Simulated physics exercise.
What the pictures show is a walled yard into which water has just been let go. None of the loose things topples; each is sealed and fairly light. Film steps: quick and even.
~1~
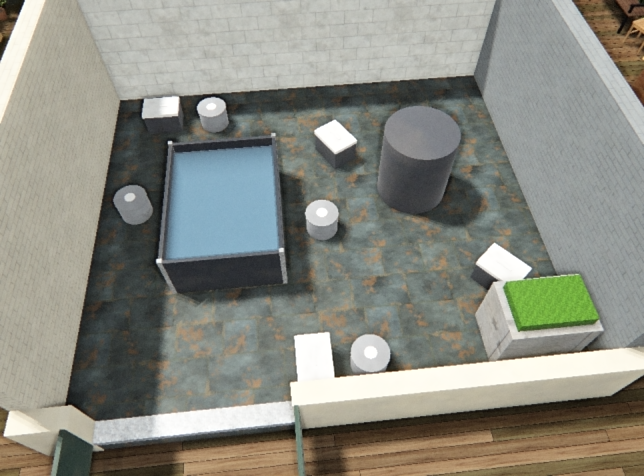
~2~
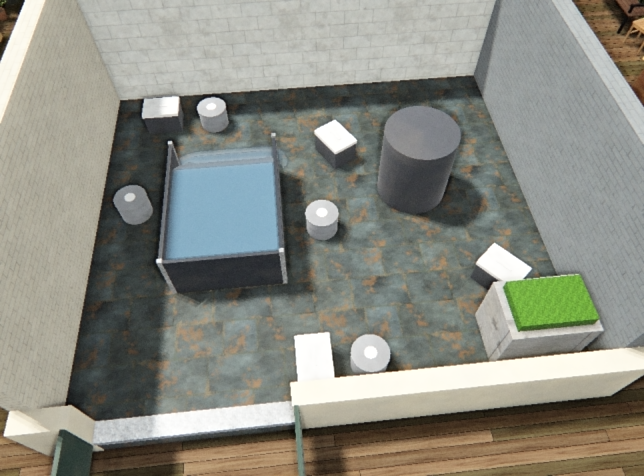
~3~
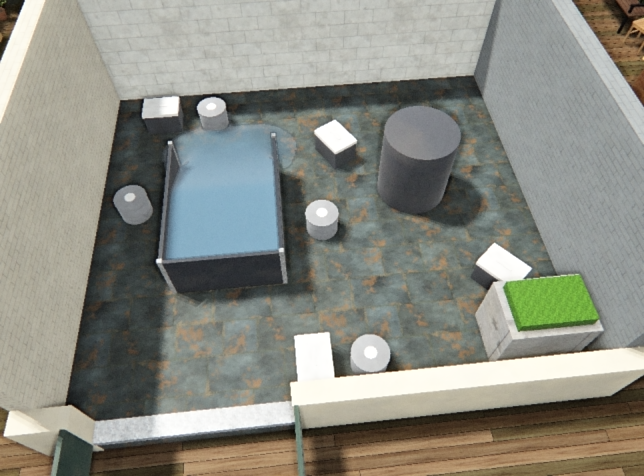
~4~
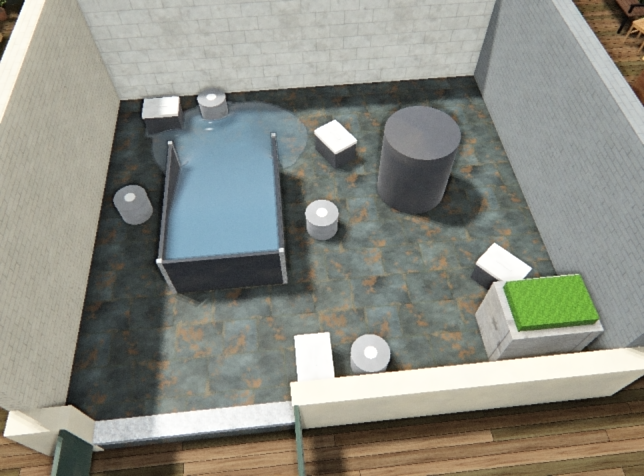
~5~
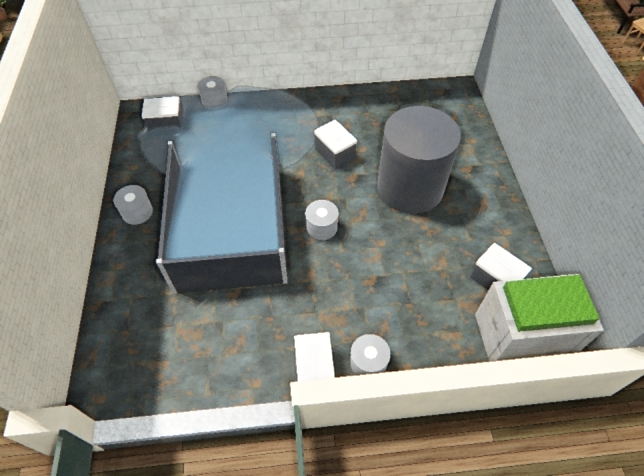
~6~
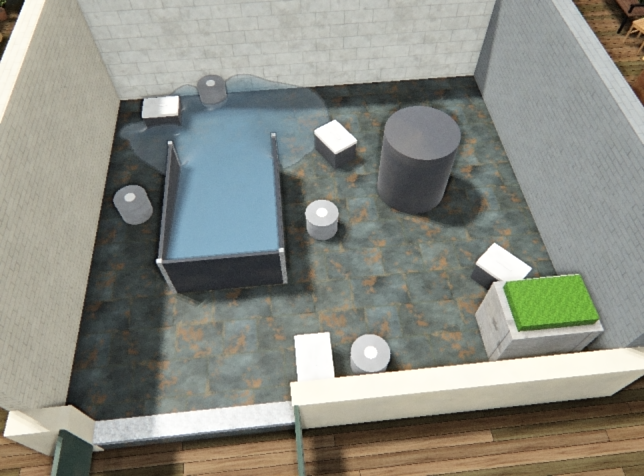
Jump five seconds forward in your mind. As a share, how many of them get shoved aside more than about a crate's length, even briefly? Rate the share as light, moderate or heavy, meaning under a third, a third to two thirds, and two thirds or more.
Moderate.
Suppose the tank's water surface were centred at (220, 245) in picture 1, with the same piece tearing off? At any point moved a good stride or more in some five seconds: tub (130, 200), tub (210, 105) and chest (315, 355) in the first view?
In order: Went well off, went well off, remained close by.
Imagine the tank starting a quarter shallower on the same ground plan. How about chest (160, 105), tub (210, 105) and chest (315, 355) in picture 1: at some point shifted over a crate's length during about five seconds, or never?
Going through them, I'd say got there, then got there, then never got there.
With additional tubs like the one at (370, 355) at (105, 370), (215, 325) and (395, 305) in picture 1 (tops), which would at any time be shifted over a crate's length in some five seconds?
Twin one: Slides well clear; twin two: Barely shifts; twin three: Barely shifts.
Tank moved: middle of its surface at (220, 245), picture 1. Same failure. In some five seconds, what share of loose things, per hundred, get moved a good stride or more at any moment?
About 40 per cent.
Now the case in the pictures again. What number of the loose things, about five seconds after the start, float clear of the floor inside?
0.
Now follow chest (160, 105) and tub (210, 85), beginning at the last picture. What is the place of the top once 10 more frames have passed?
Approximately (121, 93) for one and (163, 98) for the other.
A moment on, 1 of 8 are well off their spots; 1 afloat.
Next, 2 of 8 are well off their spots; 2 afloat.
Later, 3 of 8 are well off their spots; 3 afloat.
In the end, 3 of 8 are well off their spots, and 3 have been at some point; 0 afloat.
